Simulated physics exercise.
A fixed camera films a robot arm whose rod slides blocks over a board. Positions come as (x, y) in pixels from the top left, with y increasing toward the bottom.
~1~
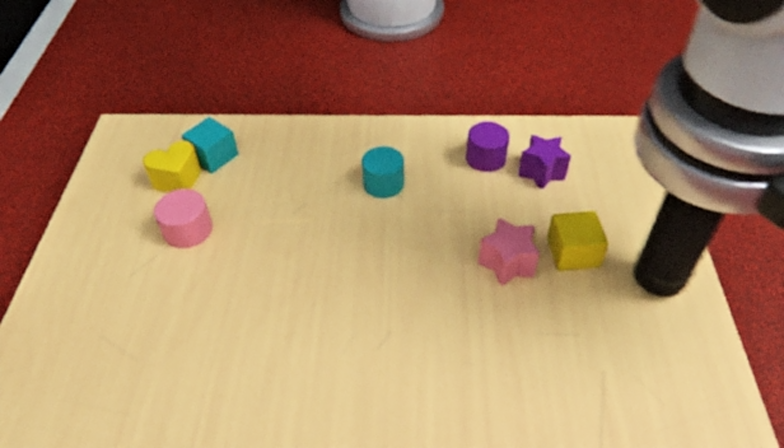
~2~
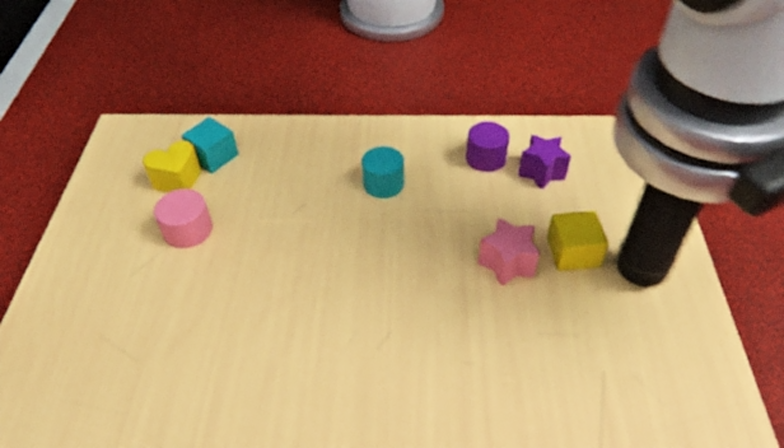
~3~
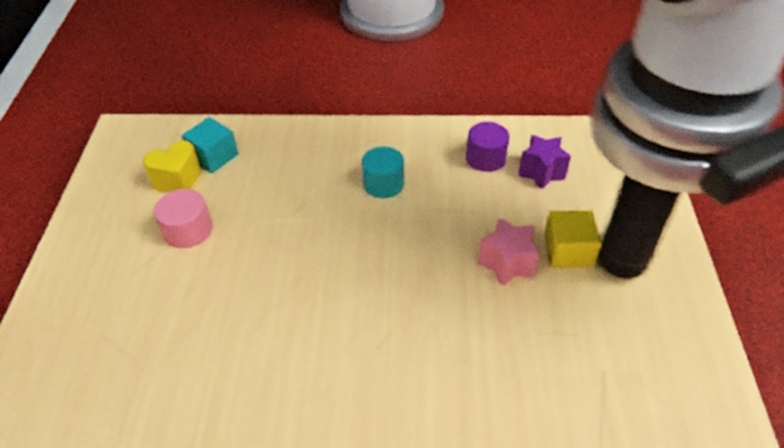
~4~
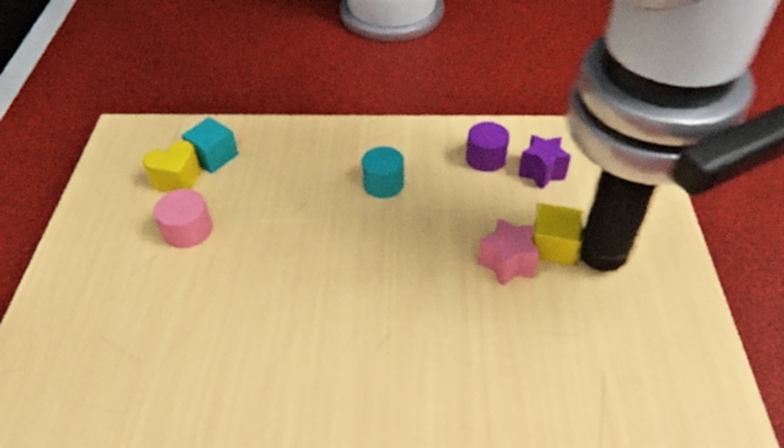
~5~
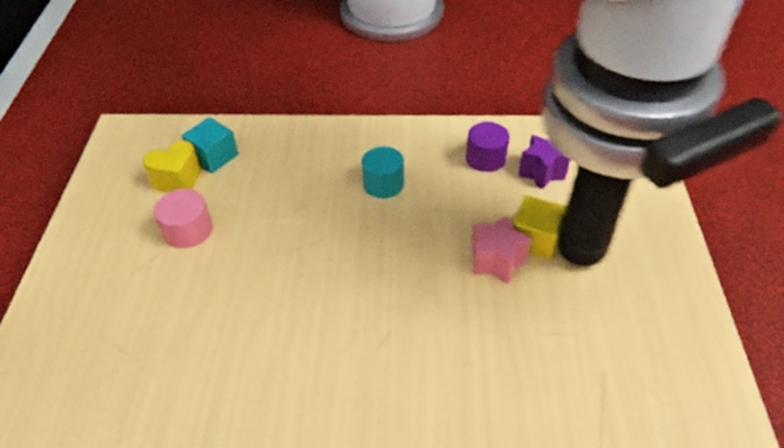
The clip opens on a wooden board scattered with small colored blocks, a robot arm's dark rod standing right of a yellow cube. The rod moves left and slightly up, reaches the cube and pushes it against the pink star, and then the star shifts slightly left too.
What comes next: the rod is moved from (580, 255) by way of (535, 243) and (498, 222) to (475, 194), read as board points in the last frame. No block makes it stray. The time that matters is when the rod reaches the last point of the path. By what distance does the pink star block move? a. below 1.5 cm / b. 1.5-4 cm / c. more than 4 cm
The answer is b.
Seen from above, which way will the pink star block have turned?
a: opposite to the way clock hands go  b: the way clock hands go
The correct letter is a.
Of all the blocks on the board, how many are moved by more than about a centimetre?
The push moves two blocks more than 1 cm.
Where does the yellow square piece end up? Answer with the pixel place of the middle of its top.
Expect it around (434, 162).
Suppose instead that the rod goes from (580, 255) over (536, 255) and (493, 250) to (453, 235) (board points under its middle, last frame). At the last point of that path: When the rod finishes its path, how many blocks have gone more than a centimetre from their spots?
Two move.
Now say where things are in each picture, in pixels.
In the first picture, rod tip (660, 277); block tops, purple disc (489, 134); pink star block (512, 239); yellow square piece (580, 228).
In the second picture, rod (642, 268); blocks unchanged.
In the third picture, rod (623, 260); yellow square piece (575, 226).
In the fourth picture, rod (603, 253); yellow square piece (559, 221).
In the fifth picture, rod (582, 248); purple disc (489, 134); pink star block (501, 237); yellow square piece (540, 214).
On the path given first. One third of the way, rod (536, 236); pink star block (490, 236), turned 25° anticlockwise; yellow square piece (499, 197), turned 25° clockwise.
Two thirds of the way, rod (499, 215); pink star block (478, 236), turned 55° anticlockwise; yellow square piece (462, 179), turned 15° clockwise.
At the end, rod (476, 187); purple disc in place; pink star block (478, 236), turned 55° anticlockwise; yellow square piece (434, 162), turned 15° anticlockwise.
